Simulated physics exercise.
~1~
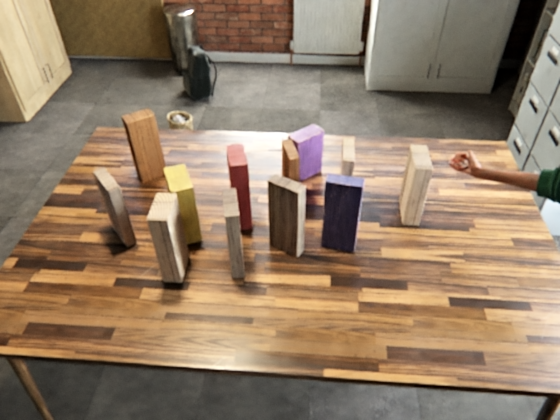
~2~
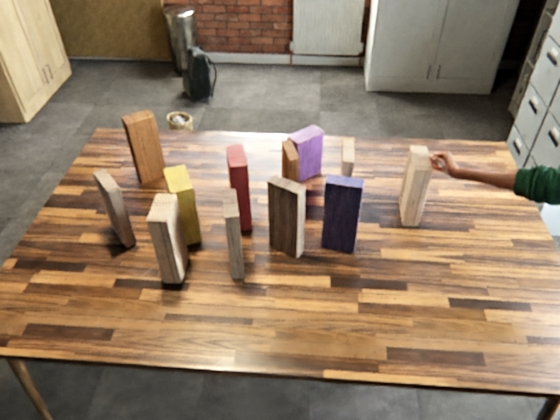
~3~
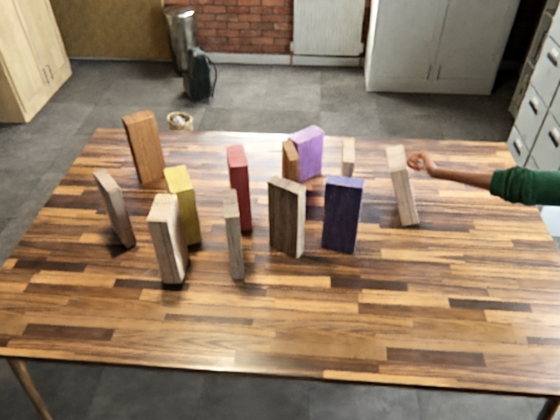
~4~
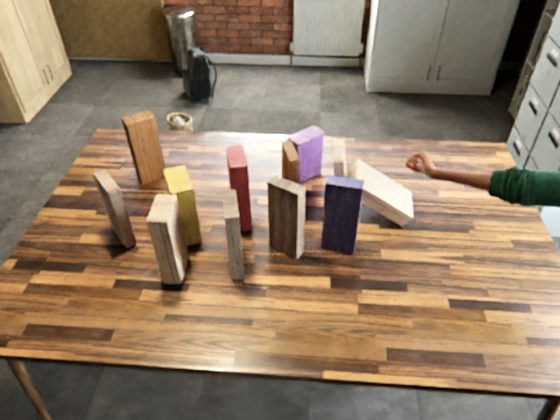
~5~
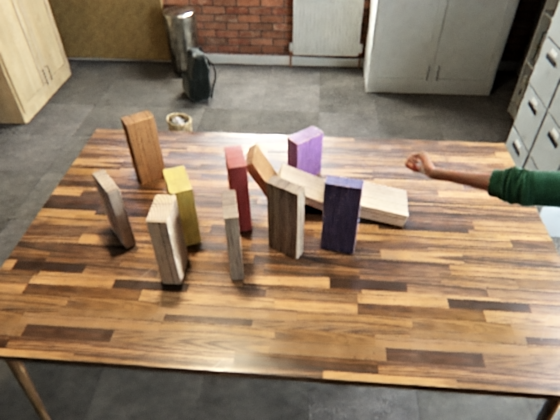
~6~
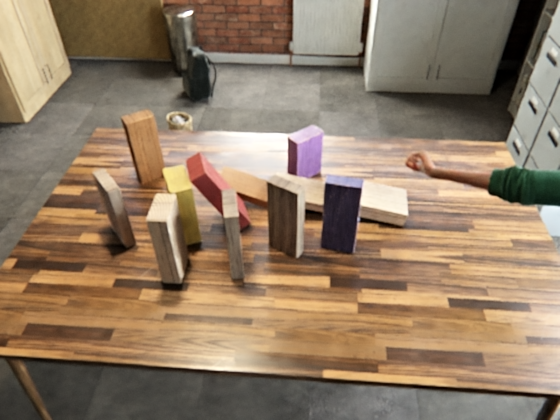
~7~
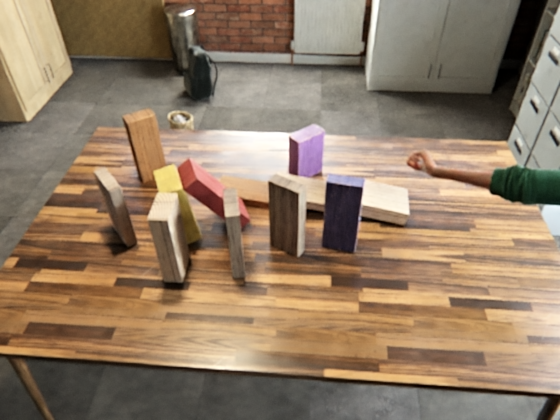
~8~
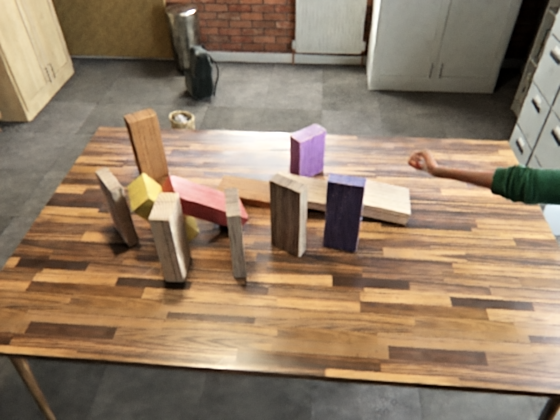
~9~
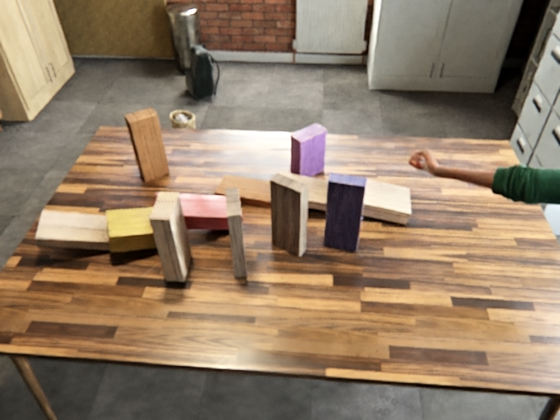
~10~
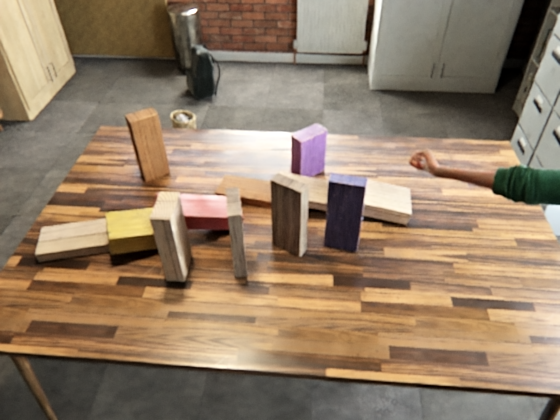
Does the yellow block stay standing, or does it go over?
It goes over. The red block tips into it, and the yellow block falls to the left and ends up lying down.
To begin with, tall wooden blocks stand scattered across a striped wooden table as a hand in a green sleeve reaches in from the right. A finger pushes the pale block nearest it, which tips left while the hand stays back. That block knocks over a smaller pale one, which sends a tan block down toward the red one. The red block leans into the yellow block, and the yellow topples left, taking down the pale block at the far left. At the end, those blocks lie in a line, while six others, including the purple and blue ones, still stand.
